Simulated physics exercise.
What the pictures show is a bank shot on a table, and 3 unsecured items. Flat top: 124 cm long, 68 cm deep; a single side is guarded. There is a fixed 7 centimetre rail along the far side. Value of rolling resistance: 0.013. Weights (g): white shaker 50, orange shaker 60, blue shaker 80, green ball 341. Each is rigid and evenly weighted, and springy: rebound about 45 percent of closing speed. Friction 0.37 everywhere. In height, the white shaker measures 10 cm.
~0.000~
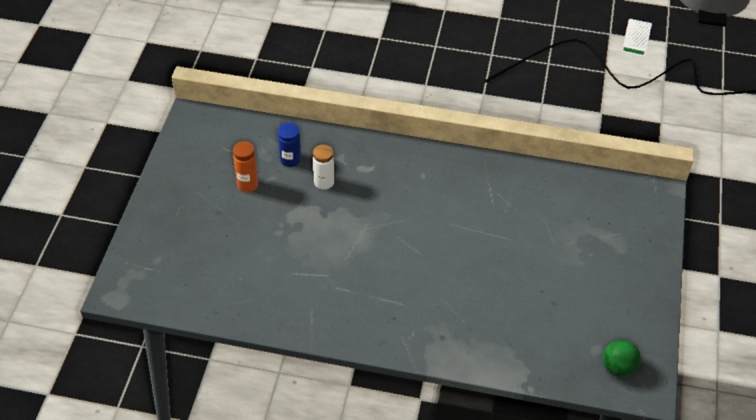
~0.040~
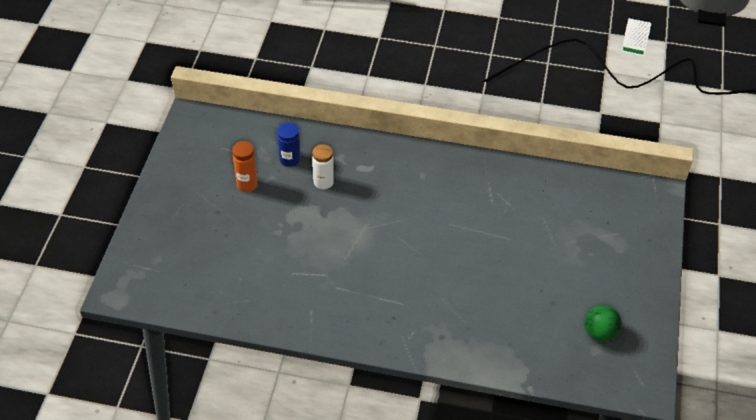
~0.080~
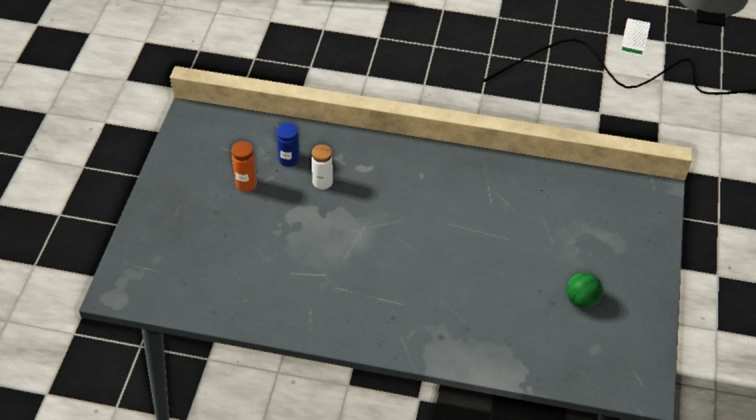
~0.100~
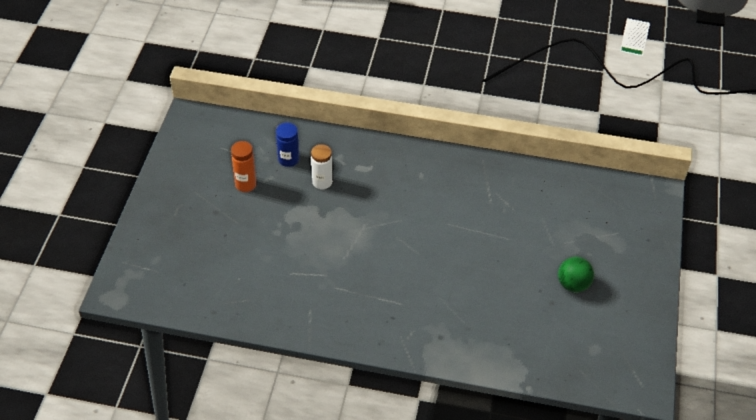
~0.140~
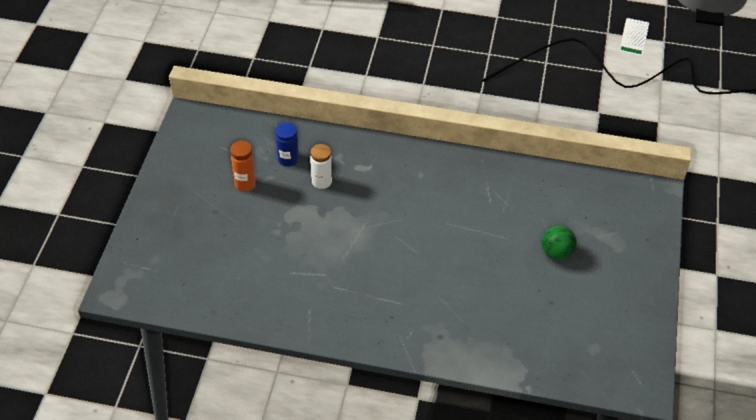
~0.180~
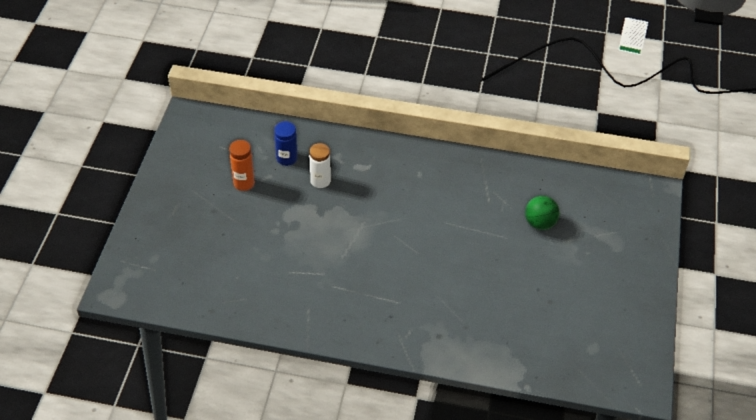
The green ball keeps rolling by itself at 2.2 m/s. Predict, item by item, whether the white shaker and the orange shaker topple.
White shaker: Standing; orange shaker: Standing.
After 0.68 s, green ball near (356, 191).
After 1.38 s, green ball near (94, 235).
By the end (1.9 s), all 3 in place, give or take 4 cm. Seen from the same camera at the end, white shaker near (320, 166), orange shaker near (242, 166).
